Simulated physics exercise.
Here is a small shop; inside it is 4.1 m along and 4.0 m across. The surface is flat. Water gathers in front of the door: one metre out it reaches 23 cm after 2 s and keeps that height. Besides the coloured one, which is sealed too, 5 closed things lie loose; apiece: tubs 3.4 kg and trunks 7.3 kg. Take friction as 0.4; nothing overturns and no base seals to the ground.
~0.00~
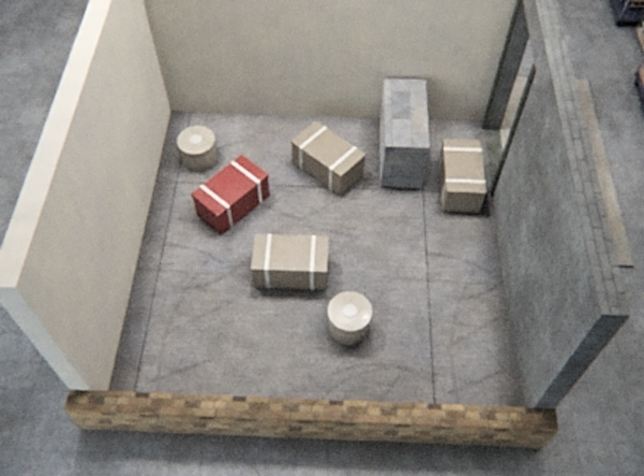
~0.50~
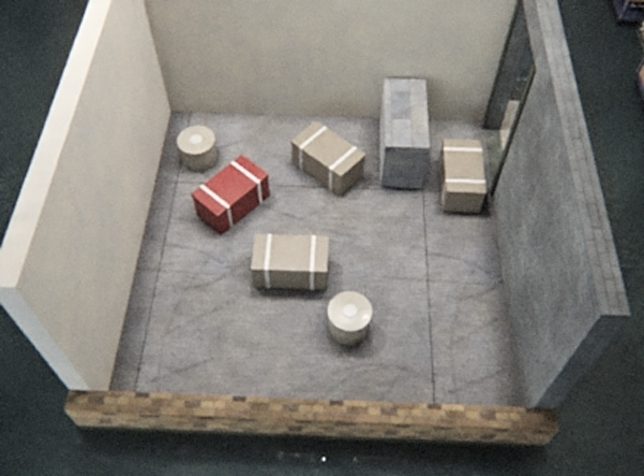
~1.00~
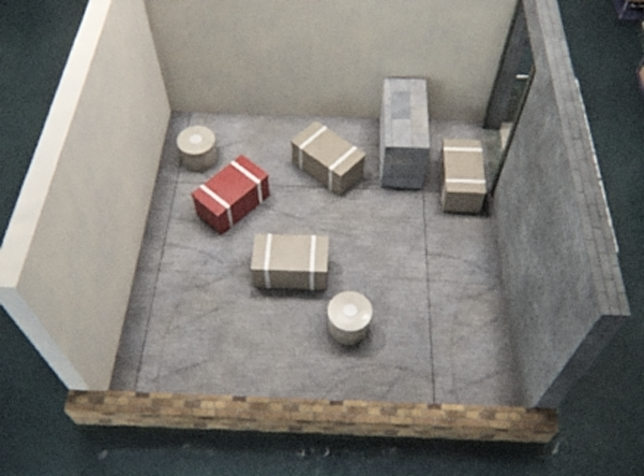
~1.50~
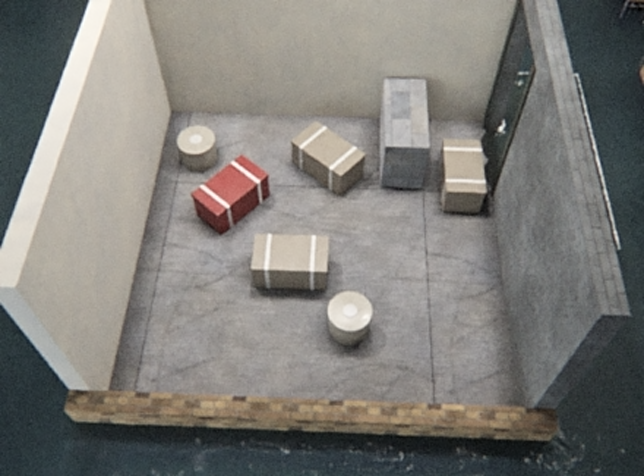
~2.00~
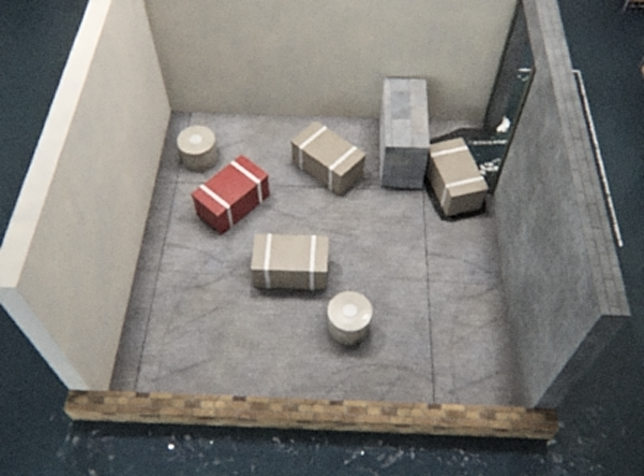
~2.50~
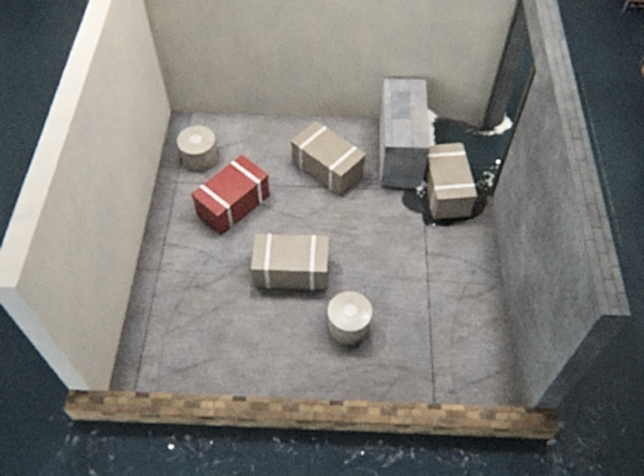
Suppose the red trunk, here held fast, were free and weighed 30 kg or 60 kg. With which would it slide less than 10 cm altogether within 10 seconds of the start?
I expect that the lower weight is enough.
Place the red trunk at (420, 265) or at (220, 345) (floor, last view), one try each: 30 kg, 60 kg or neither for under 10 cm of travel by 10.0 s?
In turn: It takes the larger; it takes the larger.
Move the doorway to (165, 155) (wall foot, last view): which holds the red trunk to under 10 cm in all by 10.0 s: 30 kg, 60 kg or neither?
In that case only the higher weight holds it.
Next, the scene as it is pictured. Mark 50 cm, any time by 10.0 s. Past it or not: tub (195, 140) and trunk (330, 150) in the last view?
In turn: Less, less.
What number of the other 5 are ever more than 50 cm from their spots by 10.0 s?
That makes 3.
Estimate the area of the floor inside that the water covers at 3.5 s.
About 4.5 m2.
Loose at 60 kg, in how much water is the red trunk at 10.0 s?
Roughly 4 cm.
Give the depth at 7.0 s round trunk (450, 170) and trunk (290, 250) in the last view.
Roughly 7 and 3 cm.
After 3.5 s the red trunk would be 0 cm from its start with 30 kg and 0 cm from its start with 60 kg; 0 cm of water round it then.
After 4.5 s the red trunk would be 0 cm from its start with 30 kg and 0 cm from its start with 60 kg; 0 cm of water round it then.
After 7.0 s the red trunk would be 0 cm from its start with 30 kg and 0 cm from its start with 60 kg; 1 cm of water round it then.
After 10.0 s the red trunk would be 0 cm from its start with 30 kg and 0 cm from its start with 60 kg; 4 cm of water round it then.
